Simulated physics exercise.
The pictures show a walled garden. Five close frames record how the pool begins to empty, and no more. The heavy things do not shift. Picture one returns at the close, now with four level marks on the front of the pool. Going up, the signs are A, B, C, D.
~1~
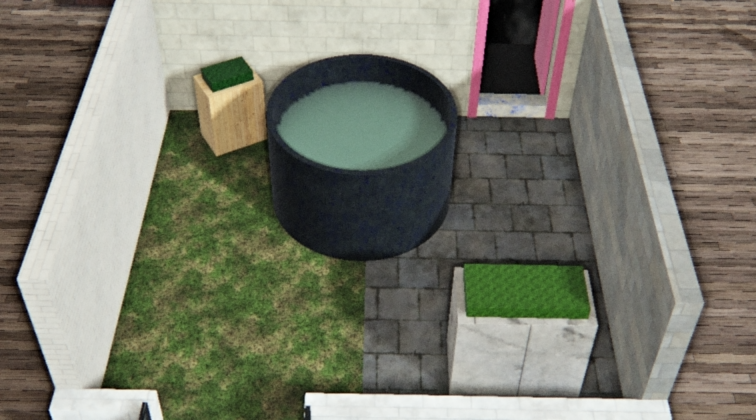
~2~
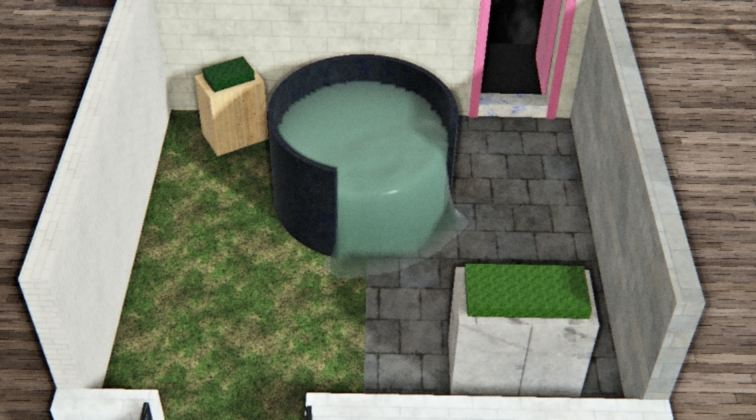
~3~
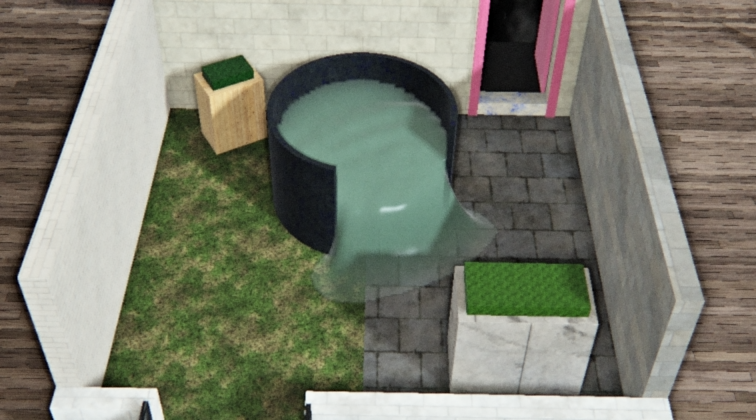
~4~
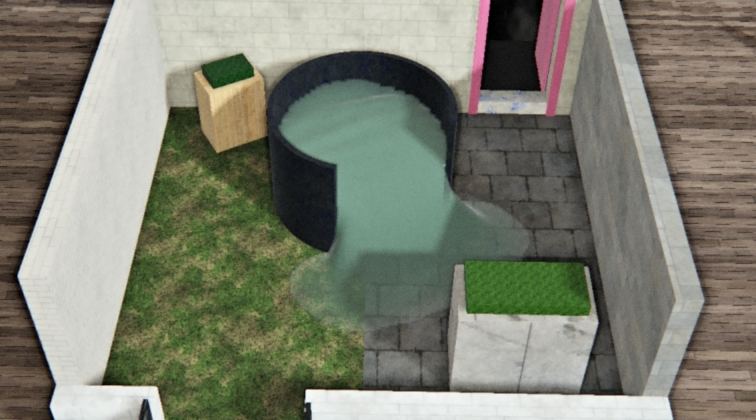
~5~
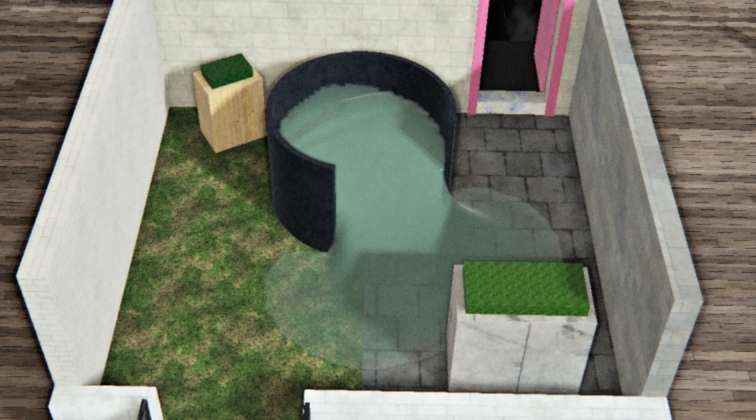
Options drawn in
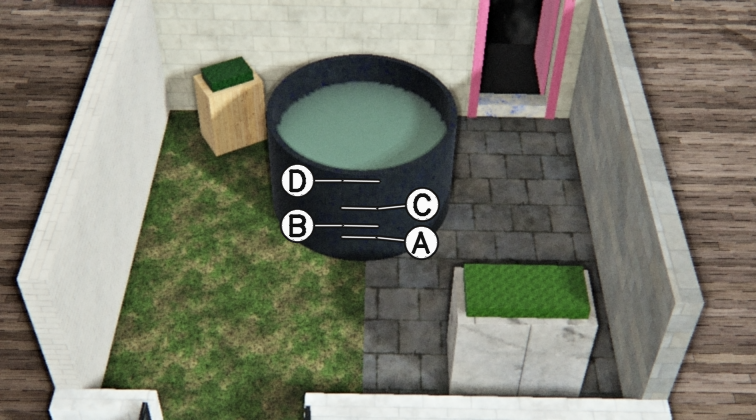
A large round dark-blue pool full of pale green water stands at the back of a white-walled garden, seen from high above by a still camera. Grass lies left beside a wooden planter, grey paving right below a pink doorway, and a pale green-topped block stands front right. The pool's front section disappears, and water pours through the gap, spreading forward over grass and paving around the block.
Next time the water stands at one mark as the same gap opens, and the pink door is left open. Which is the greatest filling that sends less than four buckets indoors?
The answer is mark C.
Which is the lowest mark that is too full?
Here it is mark D.
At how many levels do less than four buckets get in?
Three.
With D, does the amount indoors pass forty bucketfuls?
No.
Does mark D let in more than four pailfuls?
Yes, that goes wrong.
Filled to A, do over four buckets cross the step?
No, not at all.
On the marked copy, A at (359, 237); B at (359, 225); C at (360, 208); D at (360, 181); from the bottom up A, B, C, D.
If A is chosen, nothing gets over.
If B is chosen, nothing gets over.
If C is chosen, a bucket or two gets in.
If D is chosen, about 12 bucketfuls get in.
